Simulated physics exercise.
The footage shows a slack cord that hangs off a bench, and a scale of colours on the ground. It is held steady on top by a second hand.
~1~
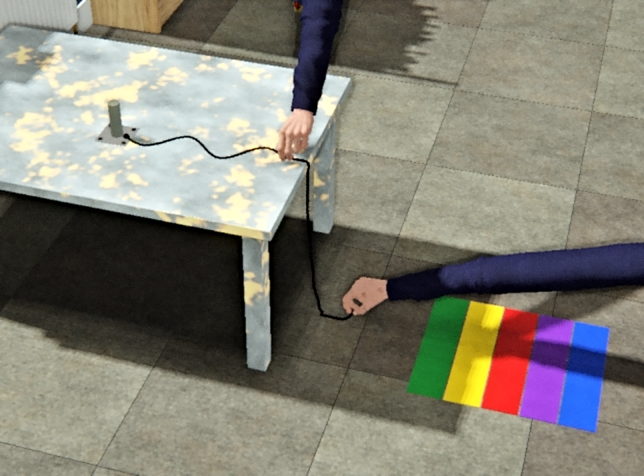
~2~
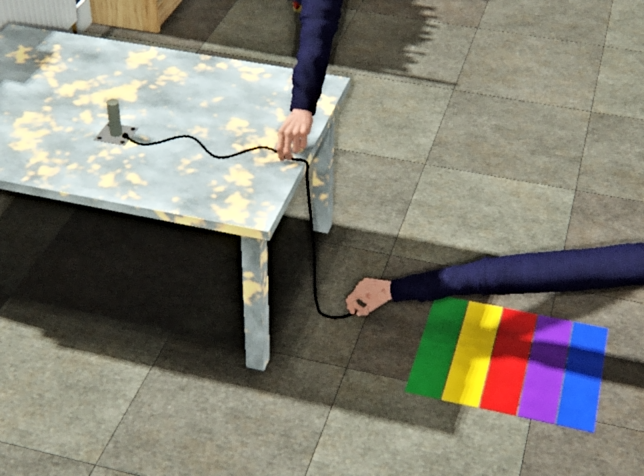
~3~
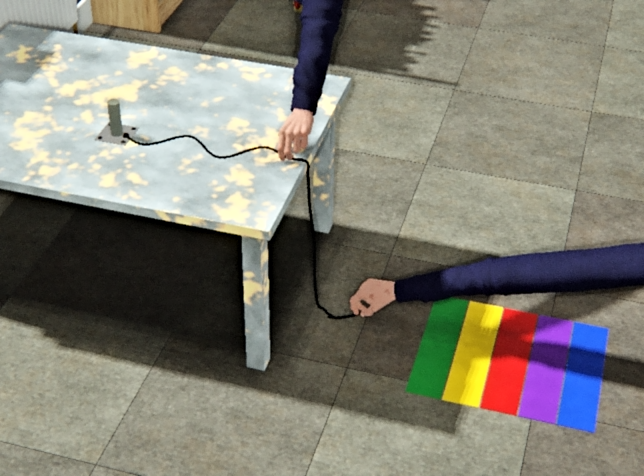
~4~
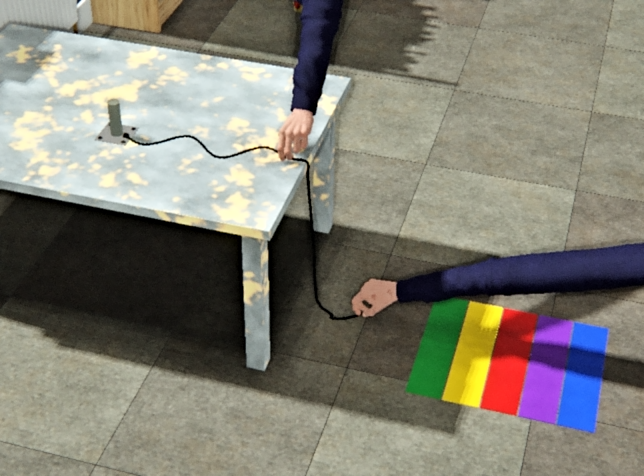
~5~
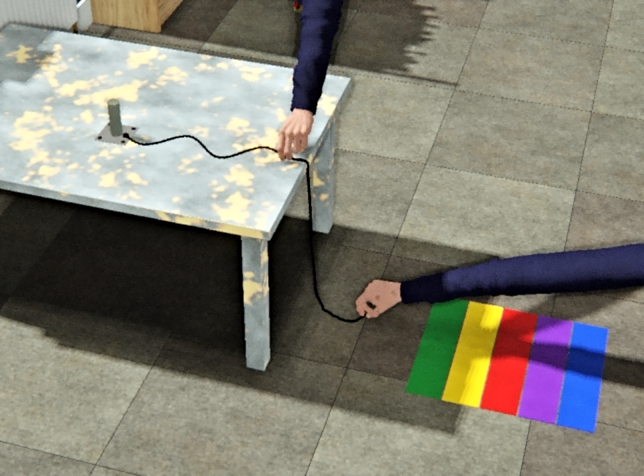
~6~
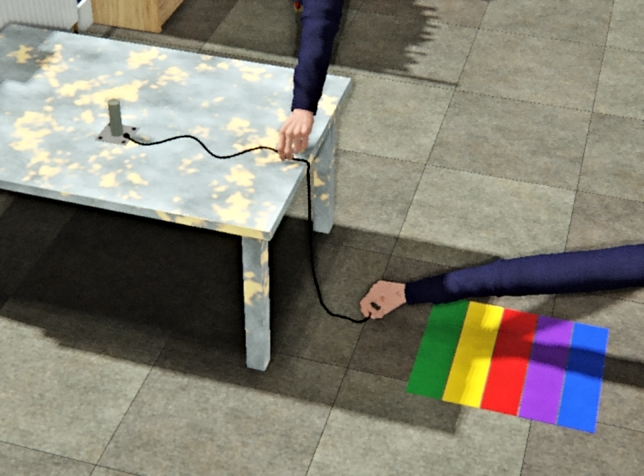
A hand low beside a pale, patchy table drew the end of a slack black cord slightly to the right, toward the coloured stripes on the floor, while another hand held the cord at the table's edge.
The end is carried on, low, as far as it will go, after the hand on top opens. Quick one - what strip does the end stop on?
The red strip.
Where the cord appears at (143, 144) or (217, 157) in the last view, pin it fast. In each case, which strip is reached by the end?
First try red, second try yellow.
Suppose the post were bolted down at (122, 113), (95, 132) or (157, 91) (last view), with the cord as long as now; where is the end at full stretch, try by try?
First (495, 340), then (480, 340), and last (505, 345).
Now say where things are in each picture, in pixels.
End (352, 311); green (430, 377); yellow (466, 384); red (504, 392); purple (542, 400); blue (580, 408), in the first frame.
End (356, 312); cord through (153, 144) (208, 151) (271, 149) (308, 192) (314, 248) (317, 303), in the second frame.
End (360, 313), in the third frame.
End (362, 313); cord through (153, 144) (208, 151) (271, 149) (309, 192) (314, 248) (319, 304), in the fourth frame.
End (366, 314), in the fifth frame.
End (370, 315); cord through (154, 144) (209, 151) (272, 149) (309, 192) (311, 247) (322, 303), in the sixth frame.
A little later, end near (450, 331); over green.
Next, end near (488, 339); over yellow.
When it is tight, end near (510, 344); over red. The end stops over the red strip.
